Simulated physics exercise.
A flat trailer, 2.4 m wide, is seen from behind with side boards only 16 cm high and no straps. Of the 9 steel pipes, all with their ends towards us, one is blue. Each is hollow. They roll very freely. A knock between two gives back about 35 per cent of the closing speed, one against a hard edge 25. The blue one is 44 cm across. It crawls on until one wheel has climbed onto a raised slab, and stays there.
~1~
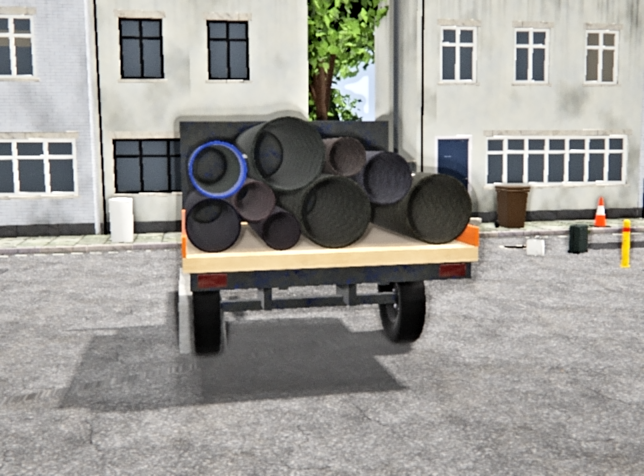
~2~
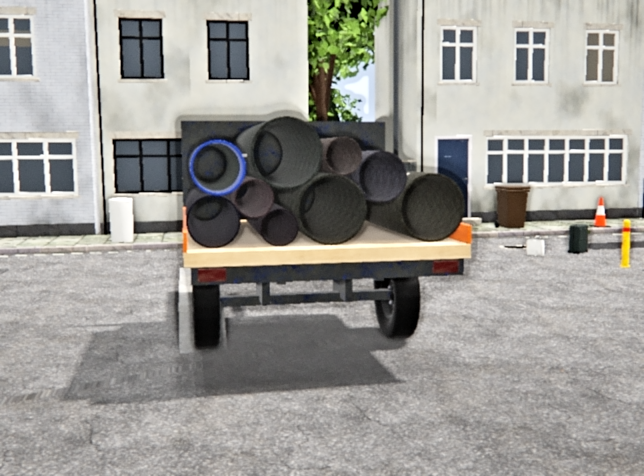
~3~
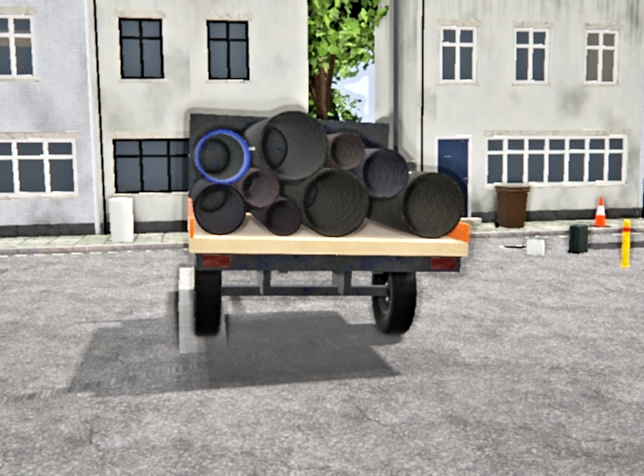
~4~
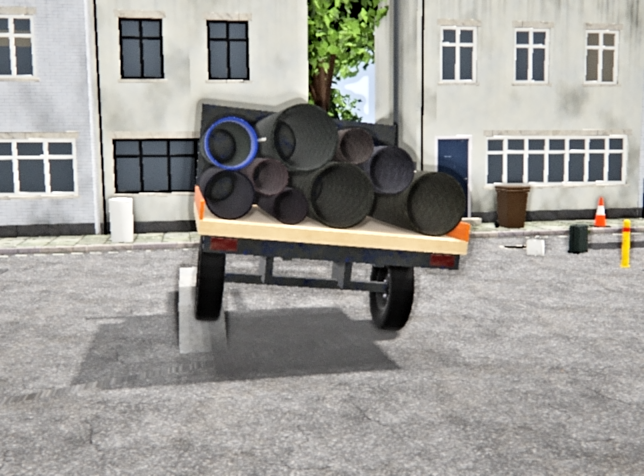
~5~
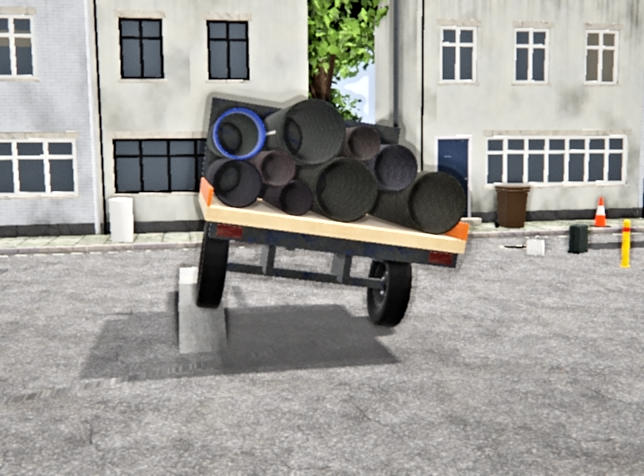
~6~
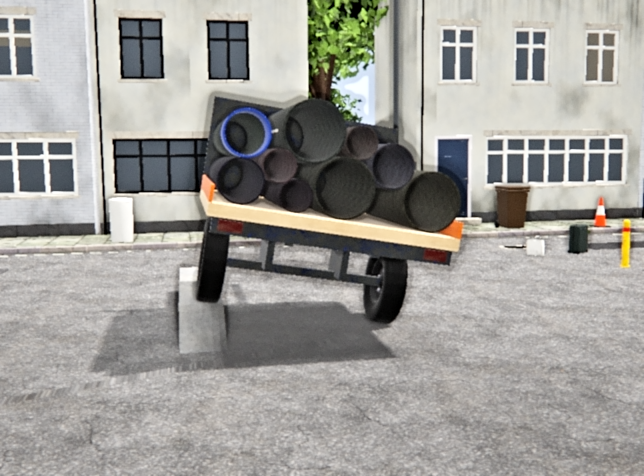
On a street in front of pale houses, a flat trailer stacked with dark pipes and a blue one began level, then its left side rose over a grey block, tilting the deck down to the right.
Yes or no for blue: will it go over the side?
Blue remains on the deck.
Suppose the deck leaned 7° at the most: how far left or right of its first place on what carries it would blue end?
About 0 cm to the right.
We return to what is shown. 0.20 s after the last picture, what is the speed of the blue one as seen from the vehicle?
Near 0.0 m/s.
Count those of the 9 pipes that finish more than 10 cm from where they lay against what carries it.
In all, 0.
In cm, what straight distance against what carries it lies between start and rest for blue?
Blue 0.
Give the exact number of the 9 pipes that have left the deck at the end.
The count is 0.
Then, 0.2 s past the sixth picture, blue is up on others, 30 cm from the left edge; 0 gone from the deck.
Then, 0.5 s past the sixth picture, blue is up on others, 30 cm from the left edge; 0 gone from the deck.
Finally (0.7 s after the last picture), blue is up on others, 30 cm from the left edge; 0 gone from the deck.
